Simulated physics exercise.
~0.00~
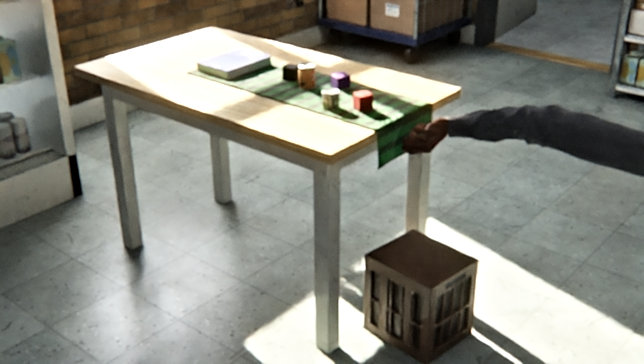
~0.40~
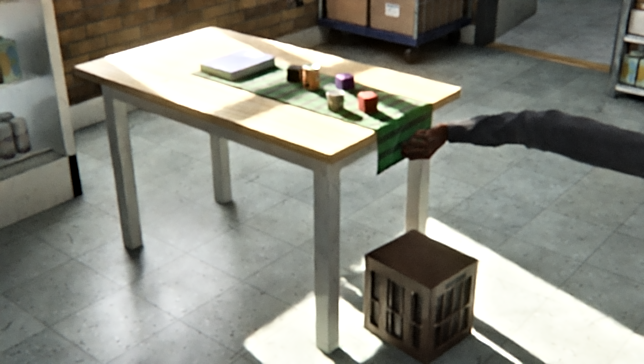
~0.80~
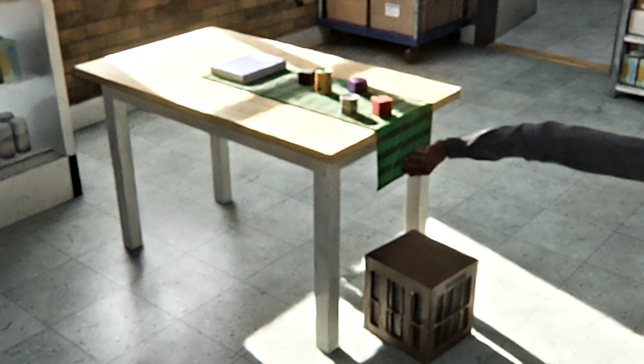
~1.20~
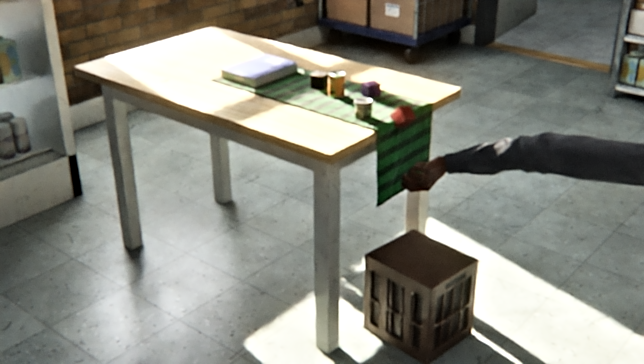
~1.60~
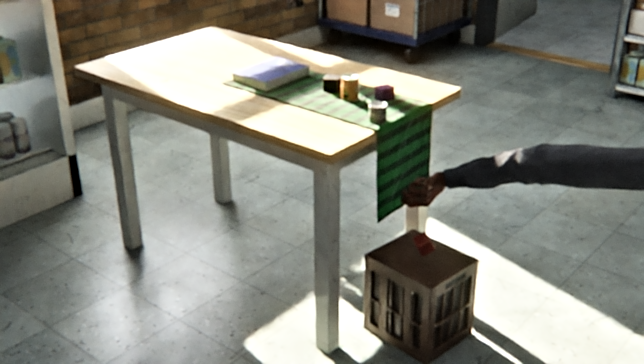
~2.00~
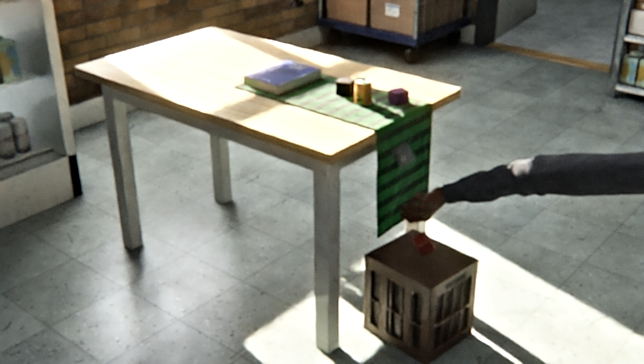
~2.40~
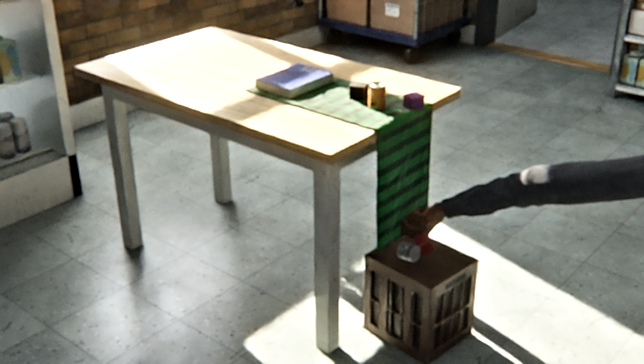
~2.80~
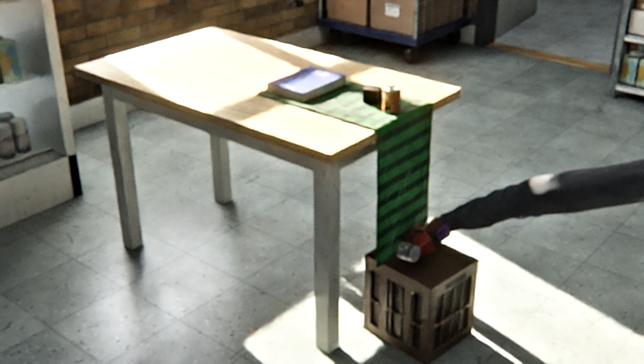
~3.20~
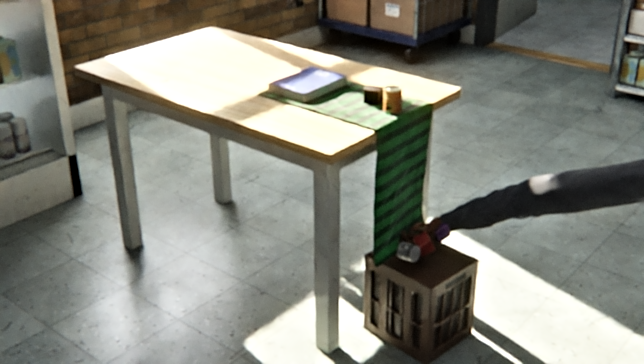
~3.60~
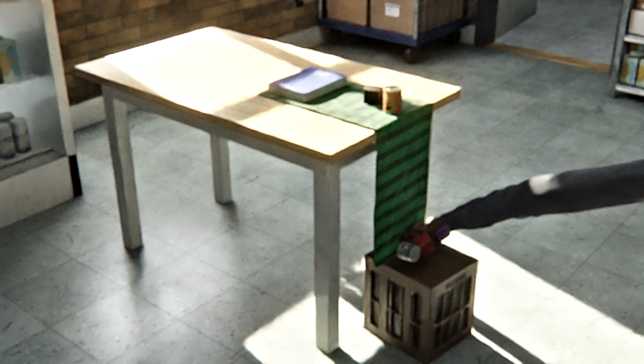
A hand pulls a green scarf down to a crate, and three small objects fall off.
